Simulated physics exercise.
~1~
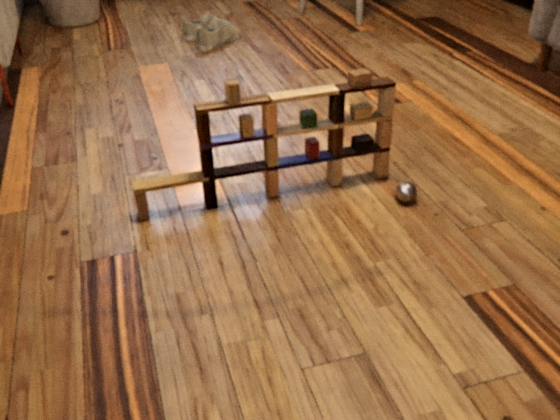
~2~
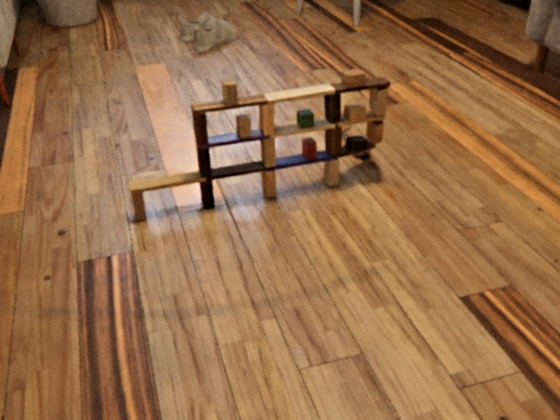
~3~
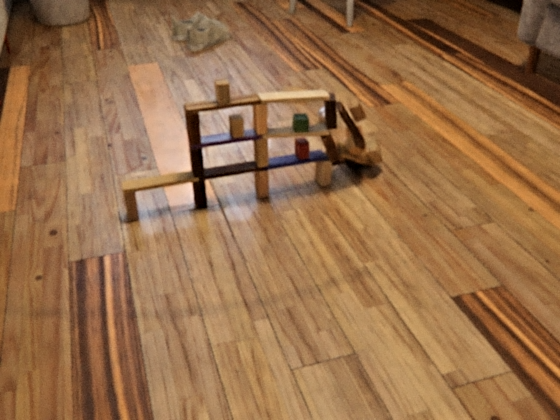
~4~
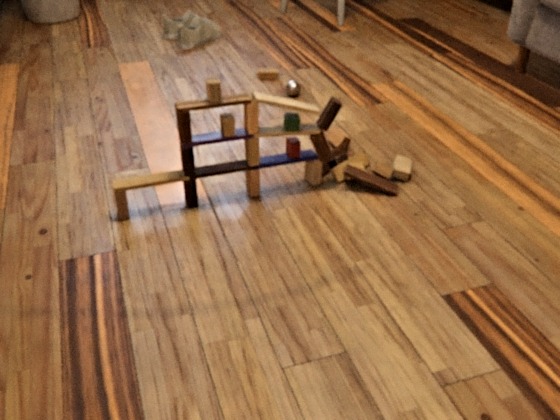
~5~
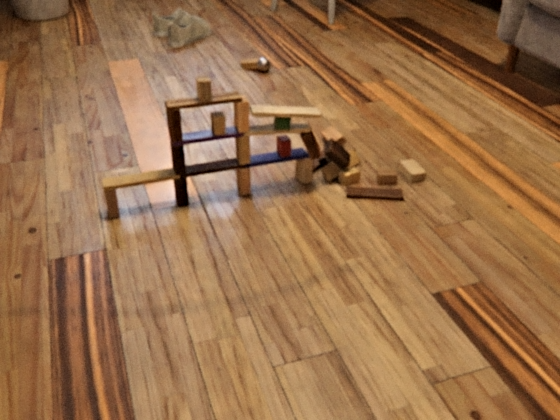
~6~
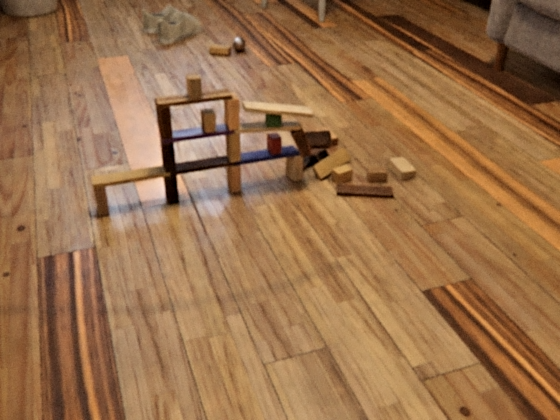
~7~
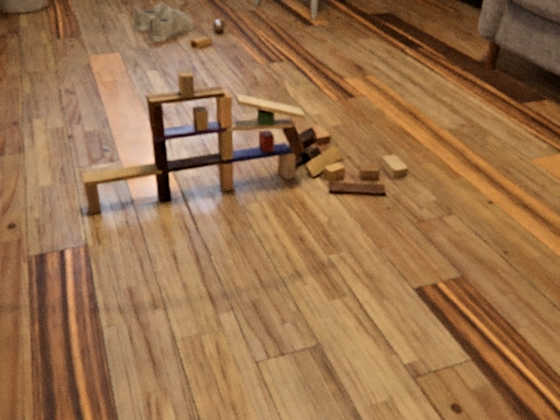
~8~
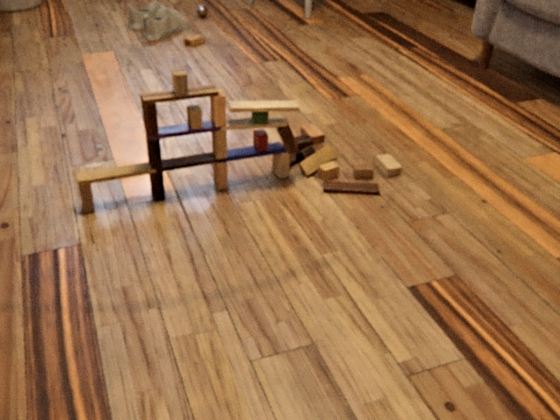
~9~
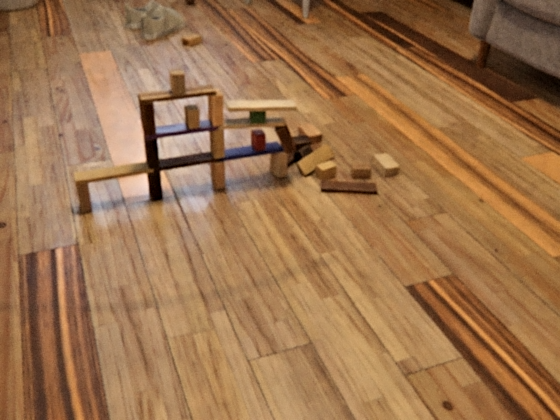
On a wooden floor, a steel ball rolls into the right end of a structure of wooden posts, planks and small blocks, toppling that end into a heap, then rolls away out of view while the left part, with its blue plank and red block, stays standing.
